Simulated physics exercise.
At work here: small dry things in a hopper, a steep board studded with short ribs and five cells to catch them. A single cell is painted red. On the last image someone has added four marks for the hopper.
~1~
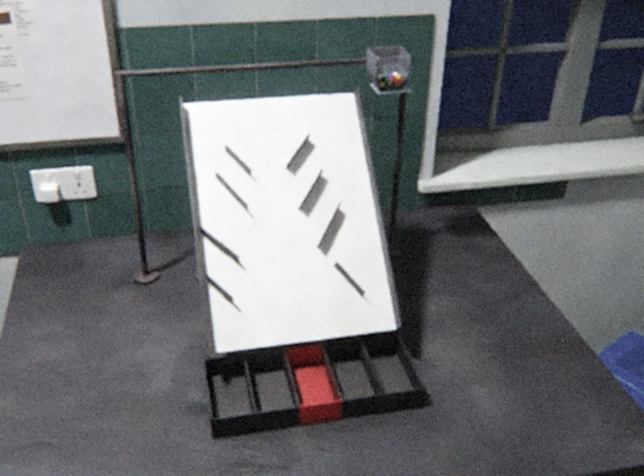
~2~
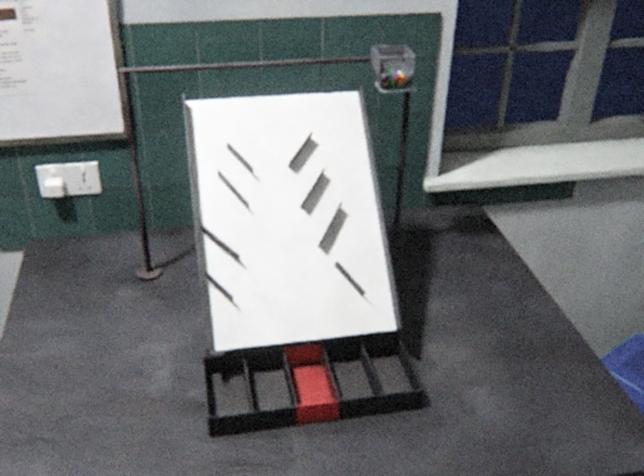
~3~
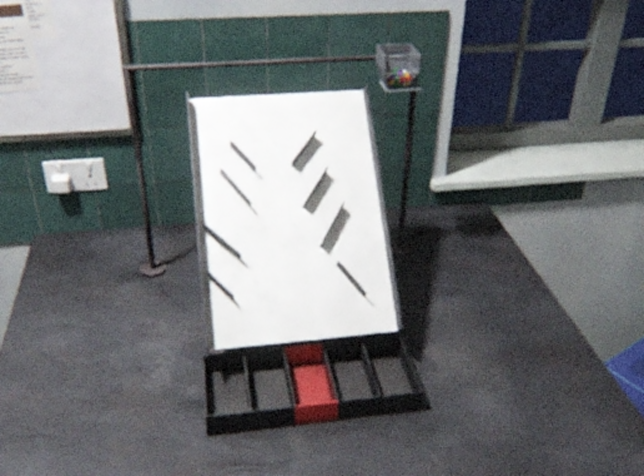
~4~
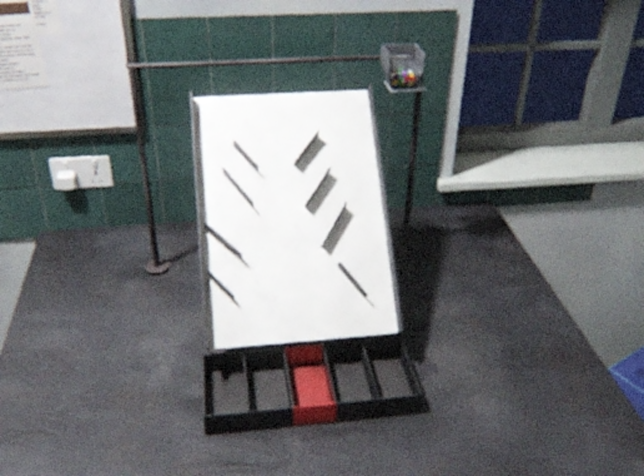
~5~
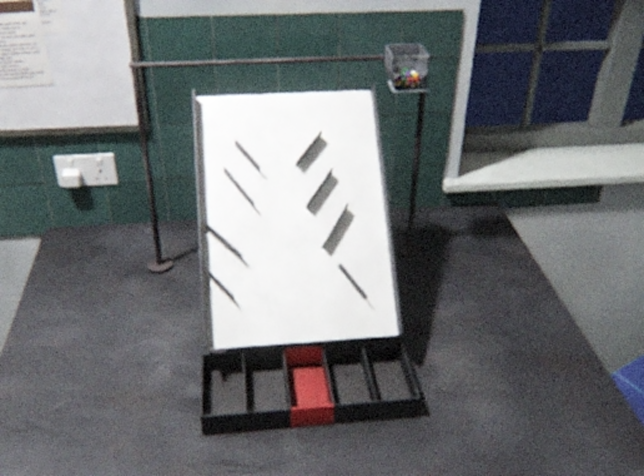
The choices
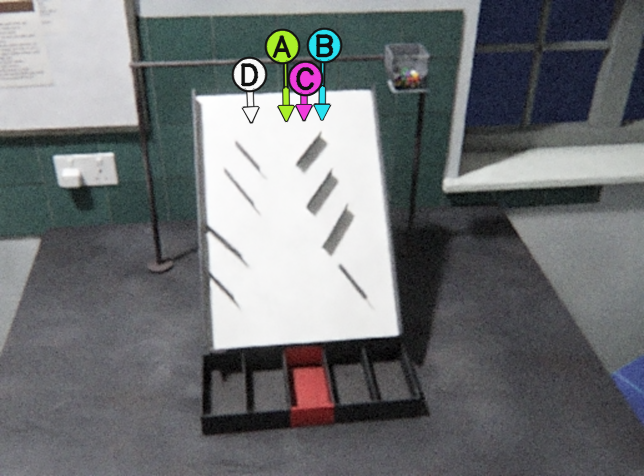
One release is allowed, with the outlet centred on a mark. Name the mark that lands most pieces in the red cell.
Mark D.
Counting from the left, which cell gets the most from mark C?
The second from the left.
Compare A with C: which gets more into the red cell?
Here it is mark A.
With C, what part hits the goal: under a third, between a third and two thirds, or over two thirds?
Under a third.
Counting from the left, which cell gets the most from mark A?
The second from the left.
On the marked copy, mark A meets the board at (286, 115); mark B meets the board at (322, 114); mark C meets the board at (304, 114); mark D meets the board at (251, 116).
Choosing A, a small part in the red cell, most in other cells, a stray few outside the box.
Choosing B, a small part in the red cell, nearly all in other cells, a stray few outside the box.
Choosing C, a stray few in the red cell, nearly all in other cells.
Choosing D, about half in the red cell, about a quarter in other cells, a small part held on the board, a small part outside the box.
